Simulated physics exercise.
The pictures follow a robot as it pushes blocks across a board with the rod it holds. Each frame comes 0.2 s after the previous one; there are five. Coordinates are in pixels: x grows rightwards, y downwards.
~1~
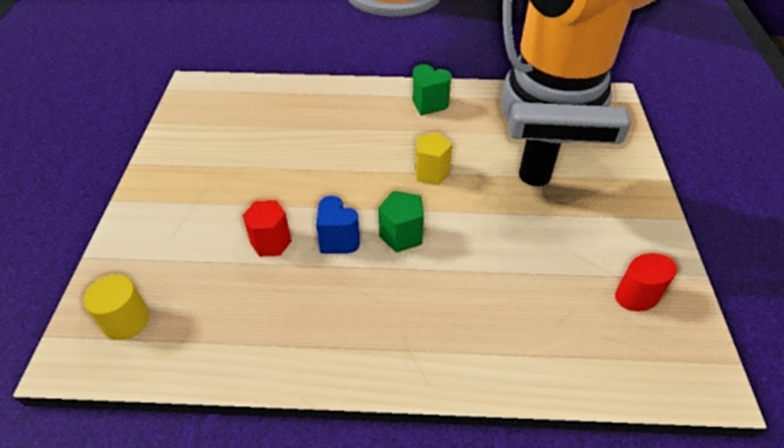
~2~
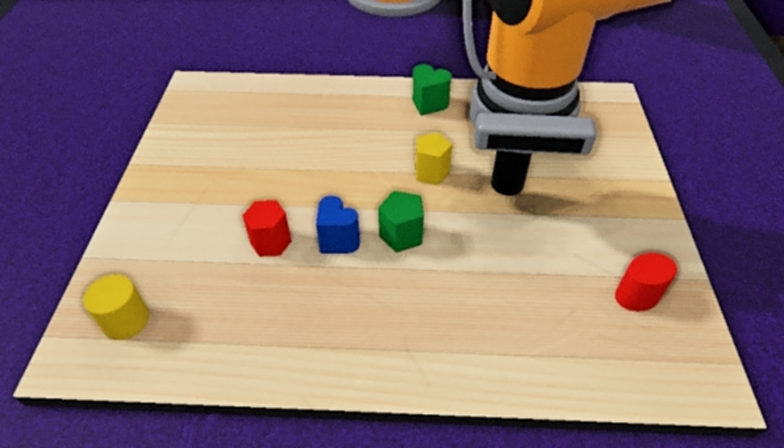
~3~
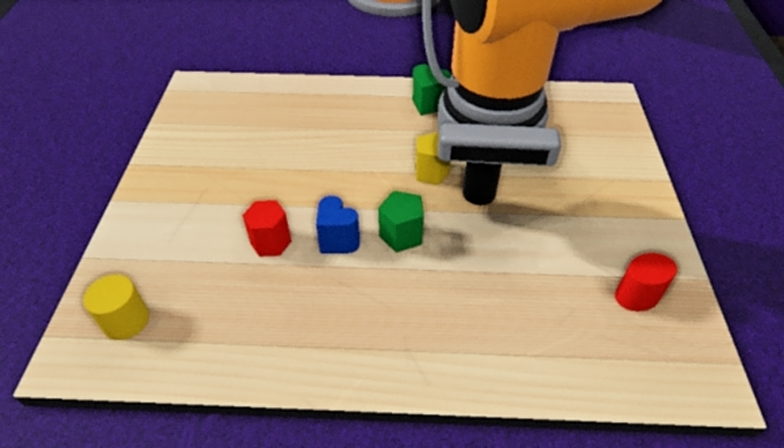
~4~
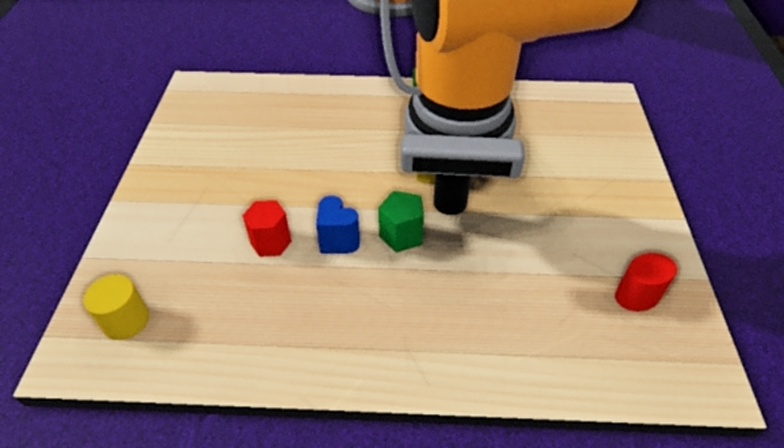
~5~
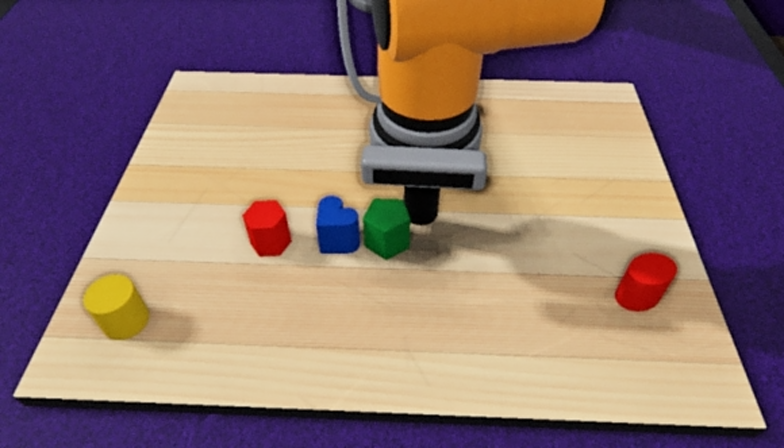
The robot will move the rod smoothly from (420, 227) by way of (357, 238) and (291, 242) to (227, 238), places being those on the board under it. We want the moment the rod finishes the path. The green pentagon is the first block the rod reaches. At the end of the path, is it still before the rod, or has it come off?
At the end of the path, the rod has already lost the green pentagon, which lies beside or behind it.
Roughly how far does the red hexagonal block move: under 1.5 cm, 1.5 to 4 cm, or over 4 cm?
Band: Over 4 cm.
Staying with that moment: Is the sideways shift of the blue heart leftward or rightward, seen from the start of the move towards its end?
Side: Left.
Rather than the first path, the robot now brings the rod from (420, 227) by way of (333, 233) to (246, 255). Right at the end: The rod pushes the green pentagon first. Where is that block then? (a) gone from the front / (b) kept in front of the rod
Correct choice: A.
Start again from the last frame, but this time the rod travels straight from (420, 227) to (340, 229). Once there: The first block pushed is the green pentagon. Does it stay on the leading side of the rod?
In the end it is beside or behind the rod.
The first path, step by step. One third of the way, rod (356, 224); blue heart (311, 221), turned 85° clockwise; green pentagon (342, 238), turned 55° anticlockwise.
Two thirds of the way, rod (288, 228); red hexagonal block (217, 219), turned 45° clockwise; blue heart (250, 235), turned 45° clockwise; green pentagon (334, 242), turned 80° anticlockwise.
At the end, rod (222, 224); red hexagonal block (179, 220), turned 70° clockwise; blue heart (228, 241), turned 25° anticlockwise; green pentagon (334, 242), turned 80° anticlockwise; yellow pentagon in place.
